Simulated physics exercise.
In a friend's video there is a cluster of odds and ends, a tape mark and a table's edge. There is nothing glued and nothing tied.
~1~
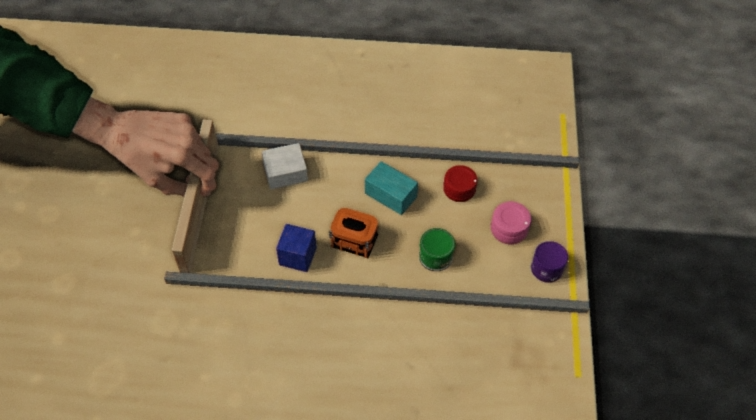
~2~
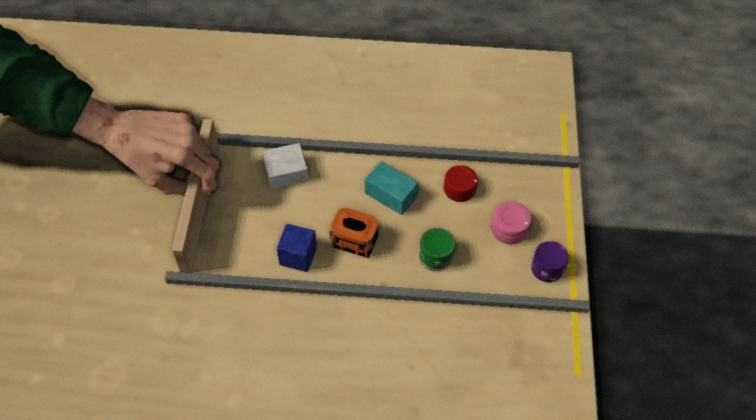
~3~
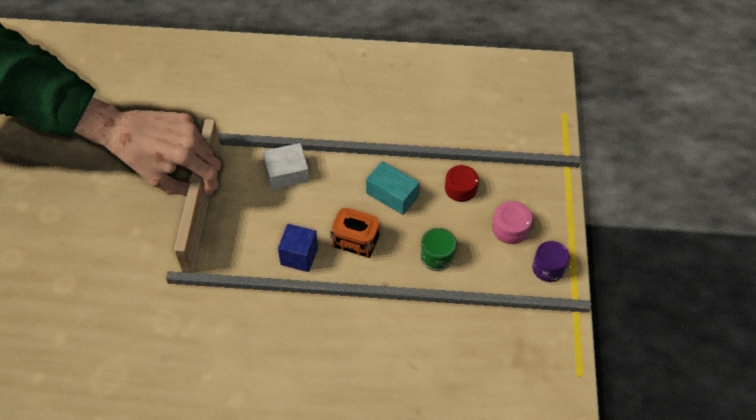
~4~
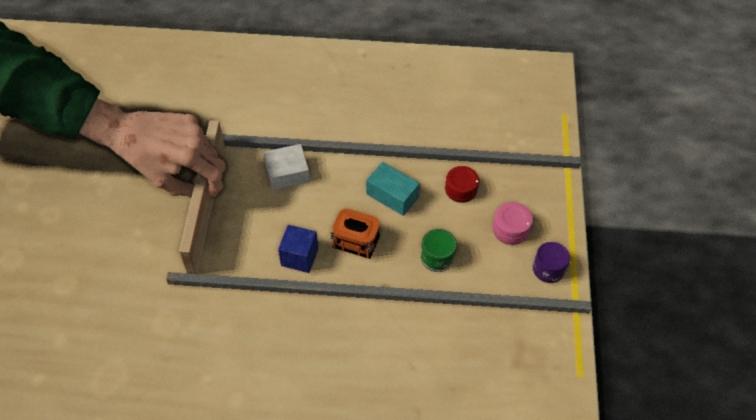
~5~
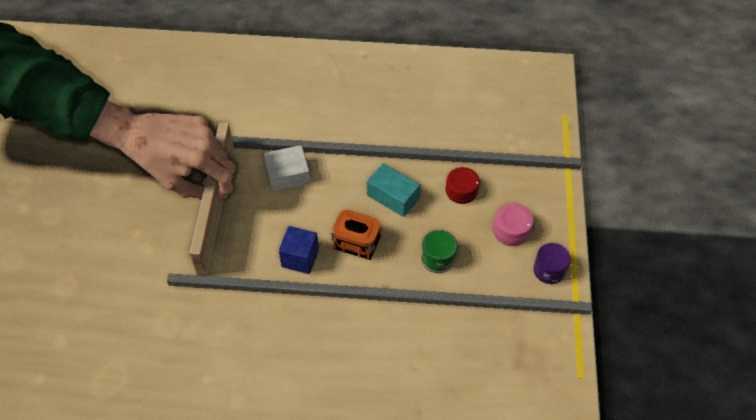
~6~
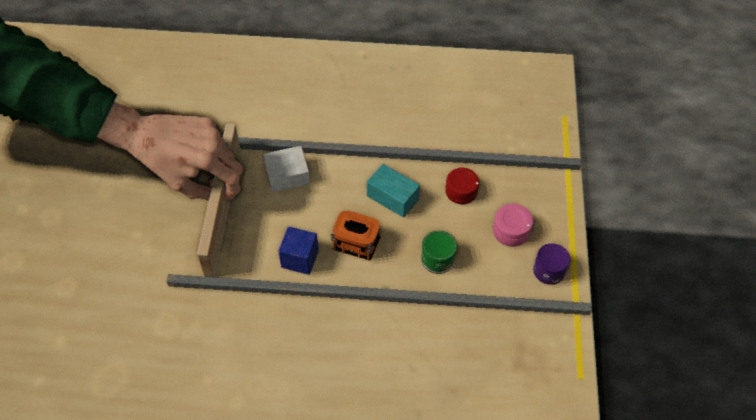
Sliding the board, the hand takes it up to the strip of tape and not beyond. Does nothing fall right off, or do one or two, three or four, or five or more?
Five or more fall off.
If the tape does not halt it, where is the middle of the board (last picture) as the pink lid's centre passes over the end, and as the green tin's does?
The middle is at (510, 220) when it's the pink lid, and at (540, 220) when it's the green tin.
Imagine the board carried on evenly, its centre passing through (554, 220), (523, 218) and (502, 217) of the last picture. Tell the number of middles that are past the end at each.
The counts would come out as 5, 2 and 0.
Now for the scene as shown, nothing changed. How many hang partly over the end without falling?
I make it 2.
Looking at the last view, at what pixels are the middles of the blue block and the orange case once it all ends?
Blue block at about (593, 269), orange case at about (589, 225).
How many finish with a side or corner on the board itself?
My count gives 2.
Soon after, none off yet; purple tub at rest near (551, 264); pink lid at rest near (513, 225); red lid at rest near (462, 186).
Then, none off yet; purple tub at rest near (551, 264); pink lid moving near (520, 229); red lid moved about its own width near (492, 172).
Further on, none off yet; purple tub moved about its own width near (589, 282); pink lid moved well along near (586, 246); red lid moved well along near (565, 177).
By the end, the number that fall off is five or more; fallen, white block, turquoise block, green tin, red lid, pink lid and purple tub.
